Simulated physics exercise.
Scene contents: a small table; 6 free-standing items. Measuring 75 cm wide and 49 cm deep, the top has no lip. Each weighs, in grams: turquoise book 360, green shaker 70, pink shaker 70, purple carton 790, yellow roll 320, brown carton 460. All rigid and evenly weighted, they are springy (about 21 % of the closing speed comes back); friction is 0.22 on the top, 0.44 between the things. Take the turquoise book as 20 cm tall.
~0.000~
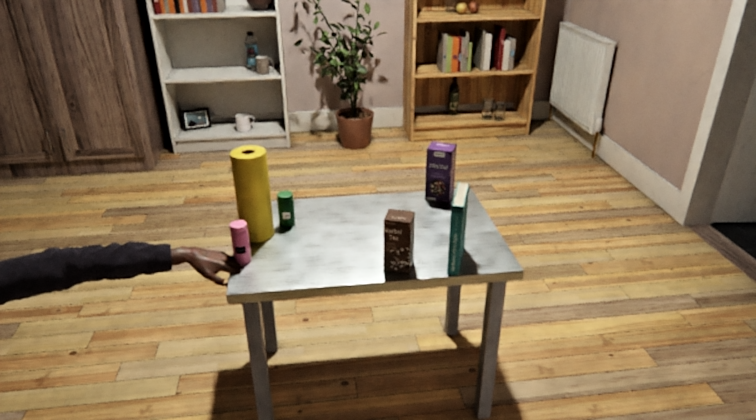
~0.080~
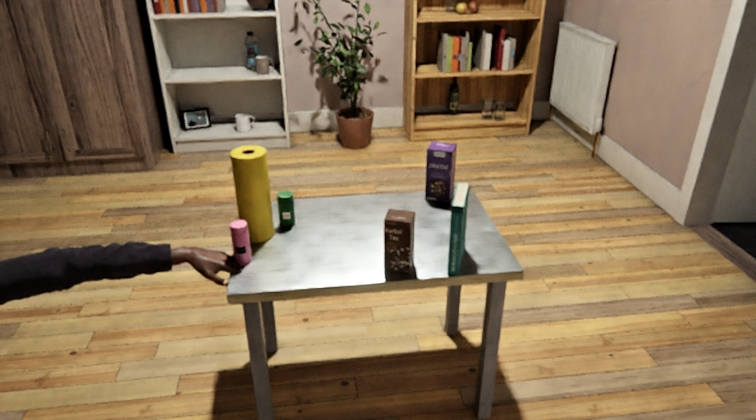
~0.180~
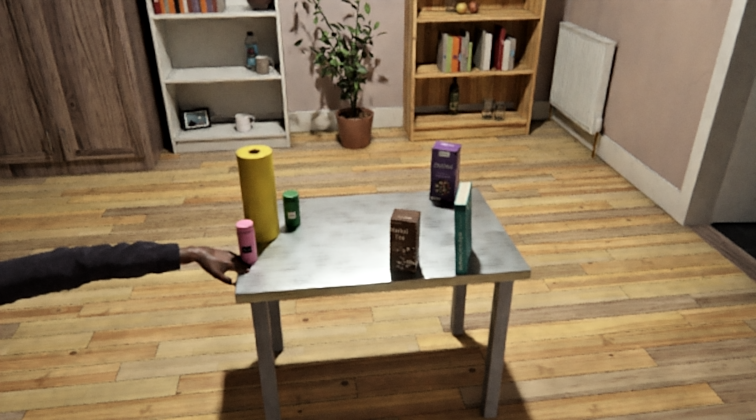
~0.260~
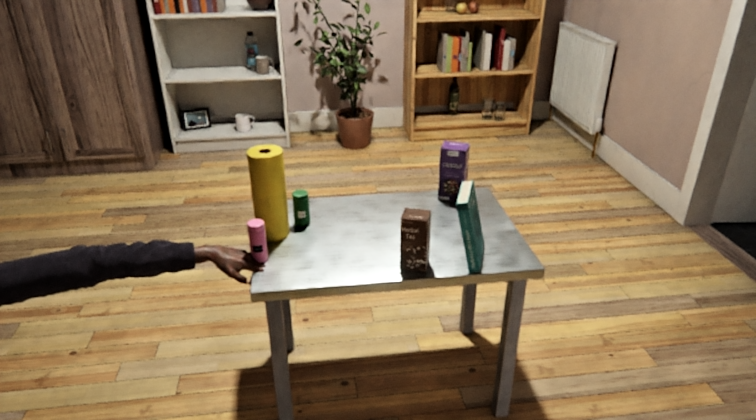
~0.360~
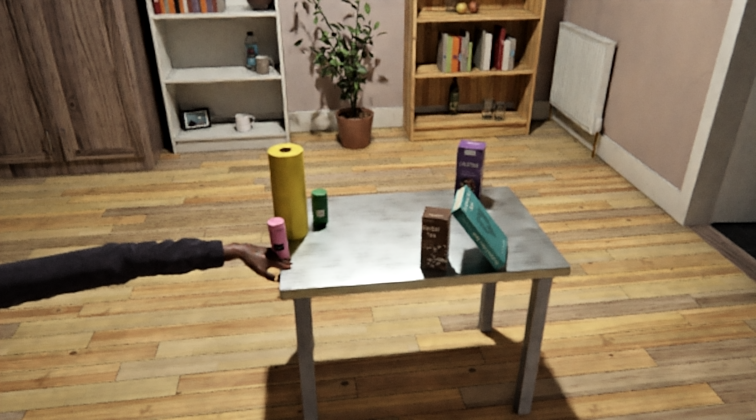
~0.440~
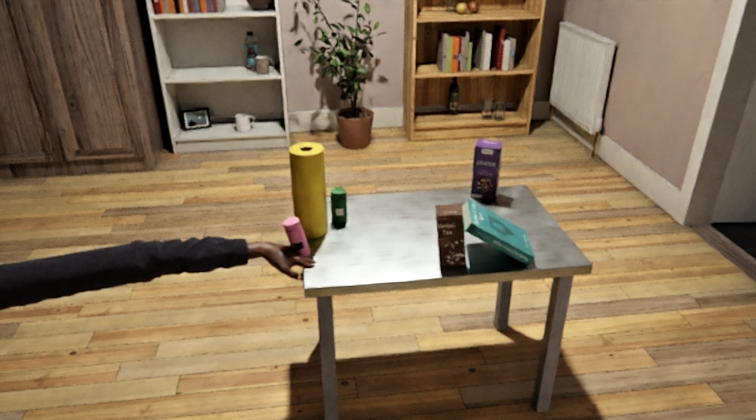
A hand pushes the small table to the right, and the turquoise book tips over rightward.
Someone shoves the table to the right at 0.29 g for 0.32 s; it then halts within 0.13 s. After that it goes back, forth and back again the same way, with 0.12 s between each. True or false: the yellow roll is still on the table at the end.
True.
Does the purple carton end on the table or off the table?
Purple carton: Goes out of bounds.
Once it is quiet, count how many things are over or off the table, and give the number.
3.
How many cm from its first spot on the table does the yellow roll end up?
Around 16 centimetres.
Around 0.74 s, table shifted 19 cm; yellow roll shifted 7 cm near (346, 189); turquoise book on its side; pink shaker at 40° to upright.
Around 1.24 s, purple carton now off the table; yellow roll shifted 12 cm near (298, 192); turquoise book on its side.
Around 1.64 s, table shifted 20 cm; yellow roll shifted 7 cm near (351, 189); turquoise book on its side; pink shaker on its side.
Around 2.04 s, table shifted 10 cm; yellow roll shifted 18 cm near (354, 188); turquoise book on its side; pink shaker on its side.
Finally (2.9 s), off the table, purple carton; on their side or leaning hard on the table, turquoise book and pink shaker; not toppled but over 5 cm from the start, green shaker and yellow roll; the last one still in place (within 5 cm). In the last view, yellow roll near (310, 191).
